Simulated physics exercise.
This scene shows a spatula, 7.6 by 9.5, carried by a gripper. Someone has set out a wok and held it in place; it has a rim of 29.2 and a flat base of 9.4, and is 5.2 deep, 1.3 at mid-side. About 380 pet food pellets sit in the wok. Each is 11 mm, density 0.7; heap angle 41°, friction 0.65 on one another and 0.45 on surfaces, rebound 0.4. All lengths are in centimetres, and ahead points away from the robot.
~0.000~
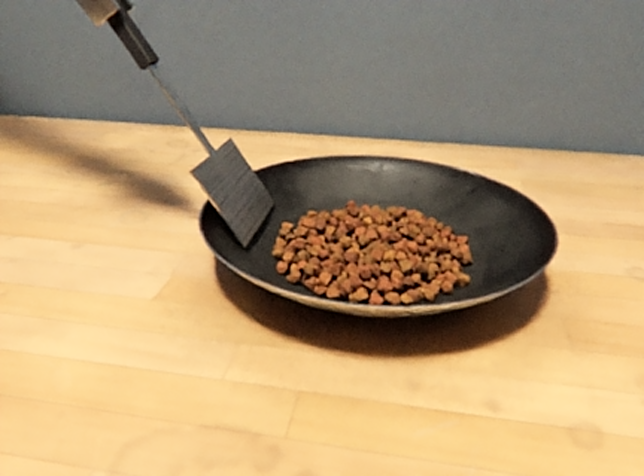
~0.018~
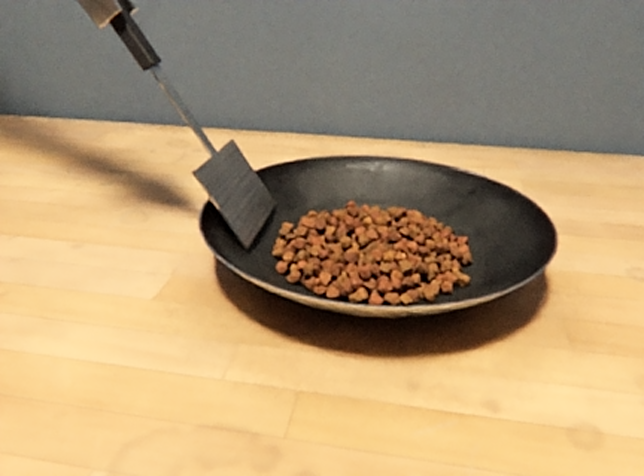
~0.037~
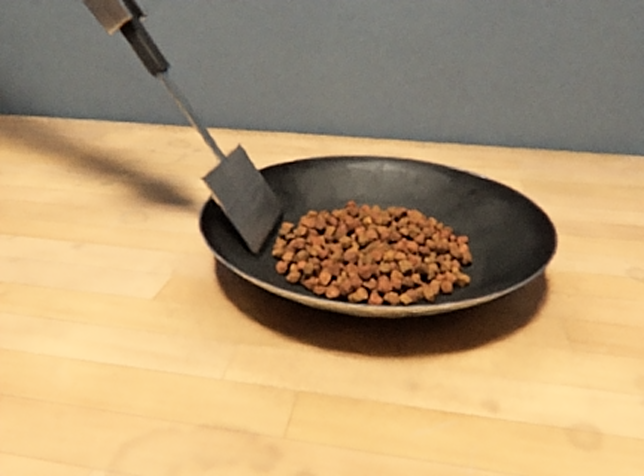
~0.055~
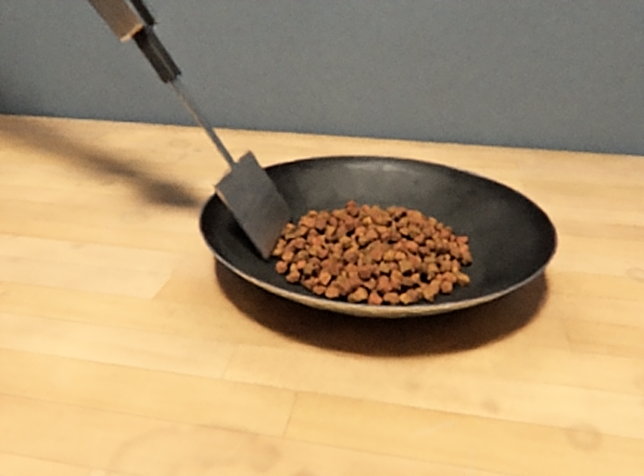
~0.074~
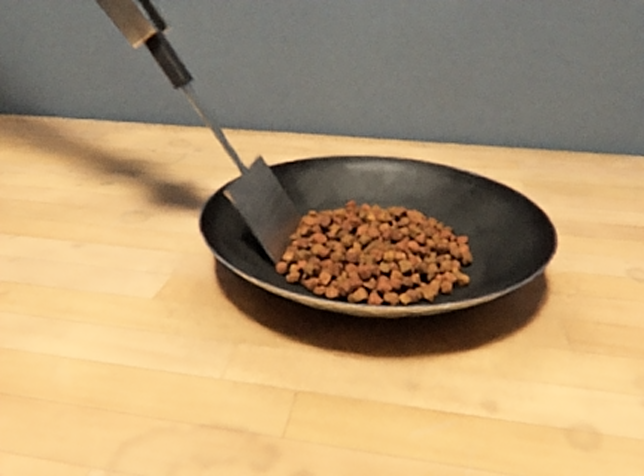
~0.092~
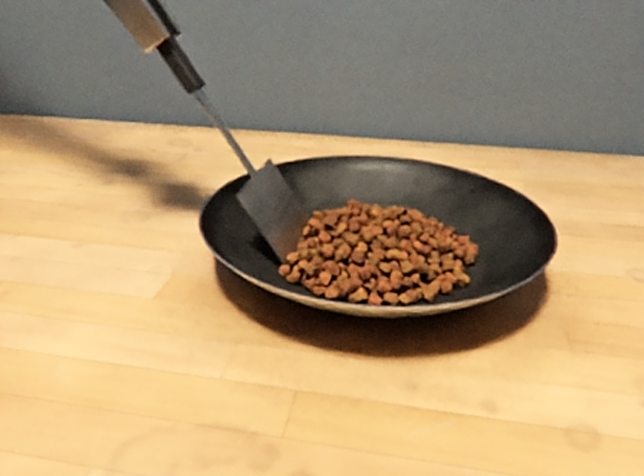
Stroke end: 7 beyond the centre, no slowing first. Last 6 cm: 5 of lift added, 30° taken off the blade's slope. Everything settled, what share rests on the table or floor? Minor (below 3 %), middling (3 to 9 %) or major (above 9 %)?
Minor.
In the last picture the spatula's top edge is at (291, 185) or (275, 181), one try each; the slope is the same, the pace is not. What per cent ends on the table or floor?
That comes to about 10 and about 5 percent, in that order.
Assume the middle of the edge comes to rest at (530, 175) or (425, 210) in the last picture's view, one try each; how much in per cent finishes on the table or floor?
Respectively about 35 and 0 percent end on the table or floor.
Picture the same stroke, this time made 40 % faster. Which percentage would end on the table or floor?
About 5 per cent.
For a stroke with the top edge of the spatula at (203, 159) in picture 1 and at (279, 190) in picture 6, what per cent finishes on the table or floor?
10 %.
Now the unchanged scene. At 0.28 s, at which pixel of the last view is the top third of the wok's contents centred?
Around (491, 238).
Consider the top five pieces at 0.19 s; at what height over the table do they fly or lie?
About 6 centimetres.
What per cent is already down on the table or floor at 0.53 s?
Around 2 %.
After 0.19 s, sloping 57°, highest piece 9 above the table; 378 in the wok, 2 on the blade or in flight.
After 0.28 s, sloping 45°, highest piece 13 above the table; 378 in the wok, 2 on the blade or in flight.
After 0.53 s, sloping 27°, highest piece 6 above the table; 376 in the wok, 4 on the table or floor.
After 1.58 s, sloping 27°, highest piece 6 above the table; 375 in the wok, 5 on the table or floor.
At rest, 375 in the wok, 5 on the table or floor. That is 1 % on the table or floor.
